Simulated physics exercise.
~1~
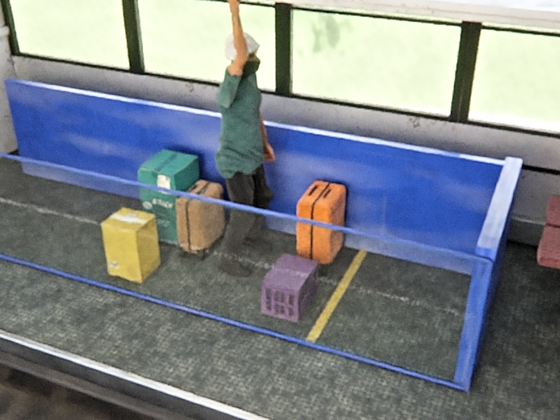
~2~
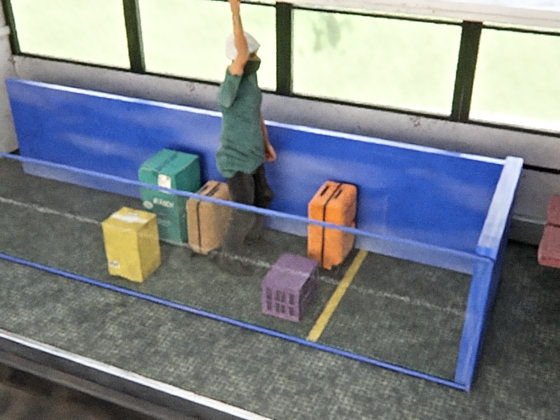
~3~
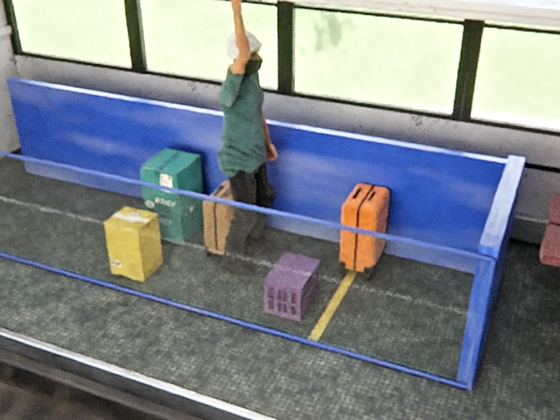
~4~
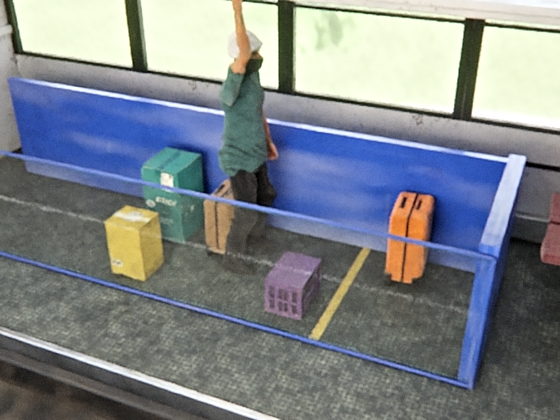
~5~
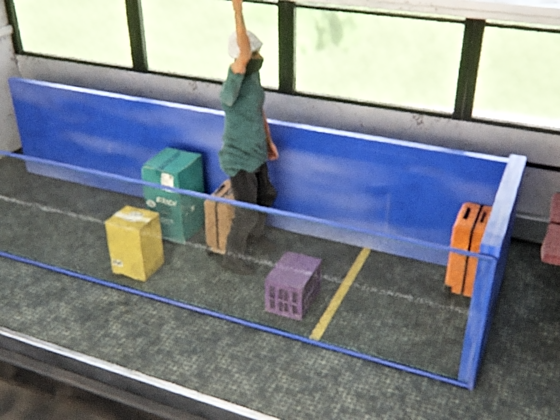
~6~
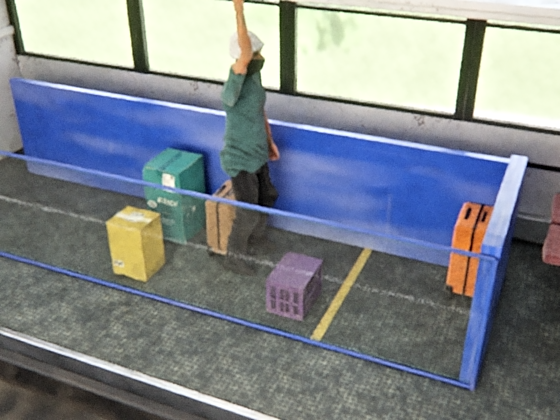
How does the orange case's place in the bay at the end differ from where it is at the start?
At the start the orange case stands near the middle of the bay, a little to the right of the traveller and left of the yellow line. At the end it stands past the line, at the right end of the bay by the blue end wall.
